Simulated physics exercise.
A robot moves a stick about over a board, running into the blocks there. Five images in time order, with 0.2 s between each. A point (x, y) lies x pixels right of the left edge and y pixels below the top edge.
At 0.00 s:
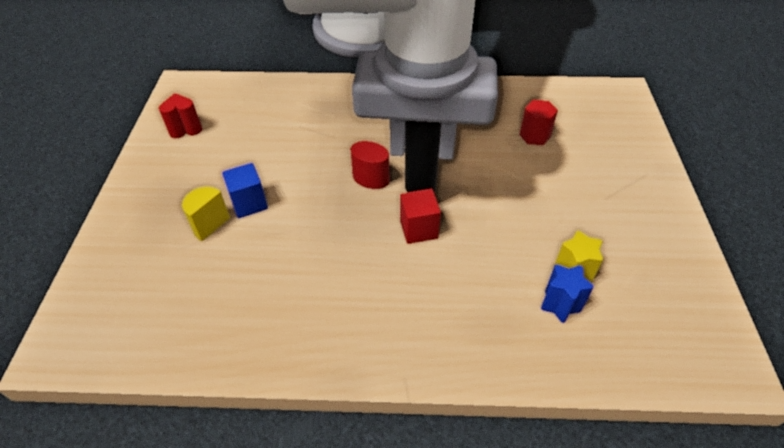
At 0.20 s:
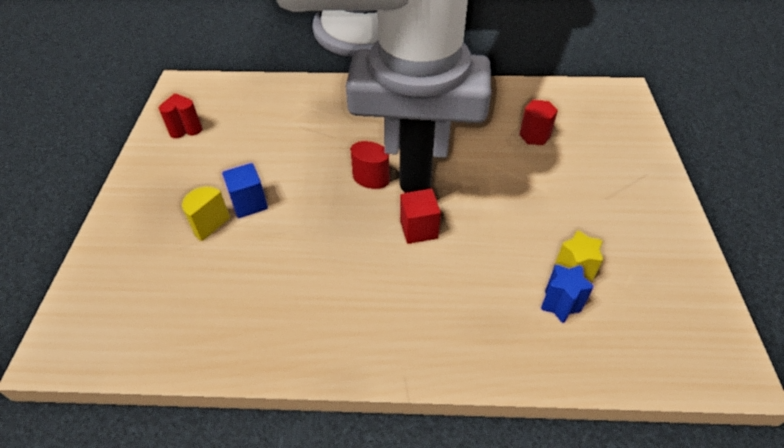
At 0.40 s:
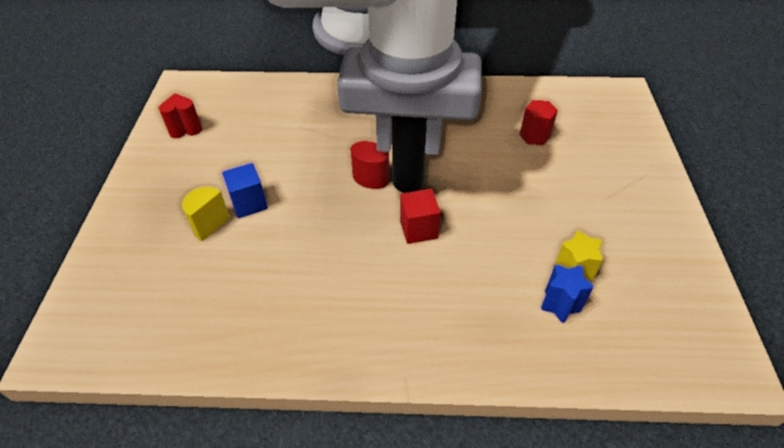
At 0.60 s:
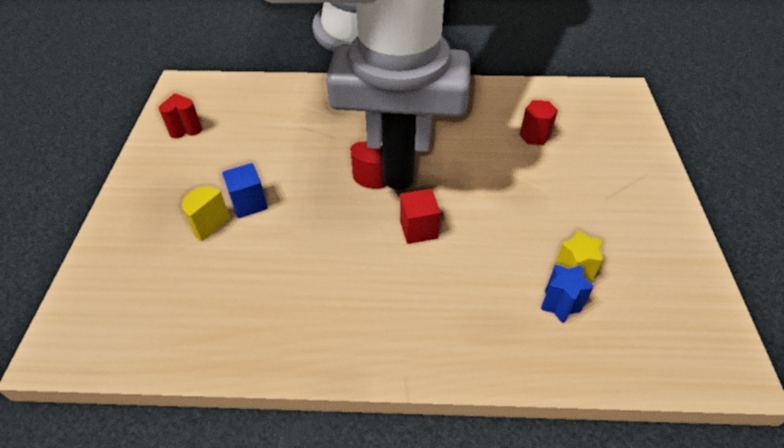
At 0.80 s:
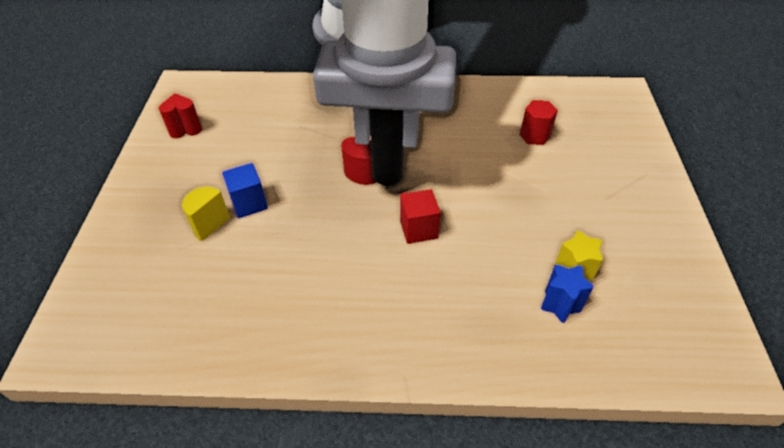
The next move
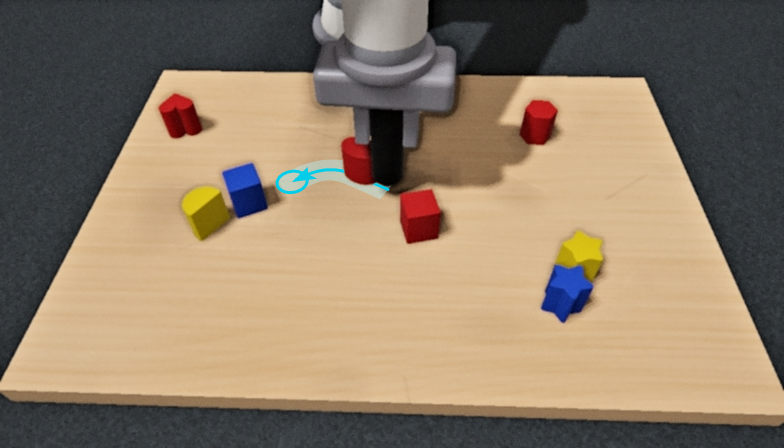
A grey robot arm holding a black stick reaches in from the top of a pale wooden board on a dark surface, seen from above at a fixed angle. A red cylinder and red cube sit near the stick, yellow and blue blocks and another red one at left, a red block and yellow and blue stars at right. The stick slides slowly left, then nudges the cylinder slightly left.
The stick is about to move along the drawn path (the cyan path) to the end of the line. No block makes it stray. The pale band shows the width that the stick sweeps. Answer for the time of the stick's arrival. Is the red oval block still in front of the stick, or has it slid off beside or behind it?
When the path ends, it will lie beside or behind the stick.
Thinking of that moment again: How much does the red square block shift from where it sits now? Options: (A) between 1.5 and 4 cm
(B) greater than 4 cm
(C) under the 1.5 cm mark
Letter C.
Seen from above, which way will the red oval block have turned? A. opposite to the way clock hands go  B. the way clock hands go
Option B.
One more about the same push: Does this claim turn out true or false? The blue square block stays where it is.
My answer: True.
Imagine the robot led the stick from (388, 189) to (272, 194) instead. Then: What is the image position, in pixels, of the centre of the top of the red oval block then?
I think it will end close to (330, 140).
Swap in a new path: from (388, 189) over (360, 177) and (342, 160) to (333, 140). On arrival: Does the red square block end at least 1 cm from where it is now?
I'd say no.
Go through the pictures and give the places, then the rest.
In the first frame, stick's lower end at (420, 187); blue square block at (241, 177); red oval block at (370, 151); red square block at (420, 203).
In the second frame, stick at (415, 185); blocks still.
In the third frame, stick at (408, 182); blocks still.
In the fourth frame, stick at (399, 179); blocks still.
In the fifth frame, stick at (388, 175); blue square block at (241, 177); red oval block at (360, 147); red square block at (420, 203).
Drawn move, from (388, 189) over (358, 176) and (325, 170) to (292, 182).
The first path, step by step. One third of the way, stick at (356, 162); red oval block at (331, 132).
Two thirds of the way, stick at (323, 156); red oval block at (308, 122), turned 40° clockwise.
At the end, stick at (289, 168); blue square block still; red oval block at (304, 123), turned 55° clockwise; red square block still.
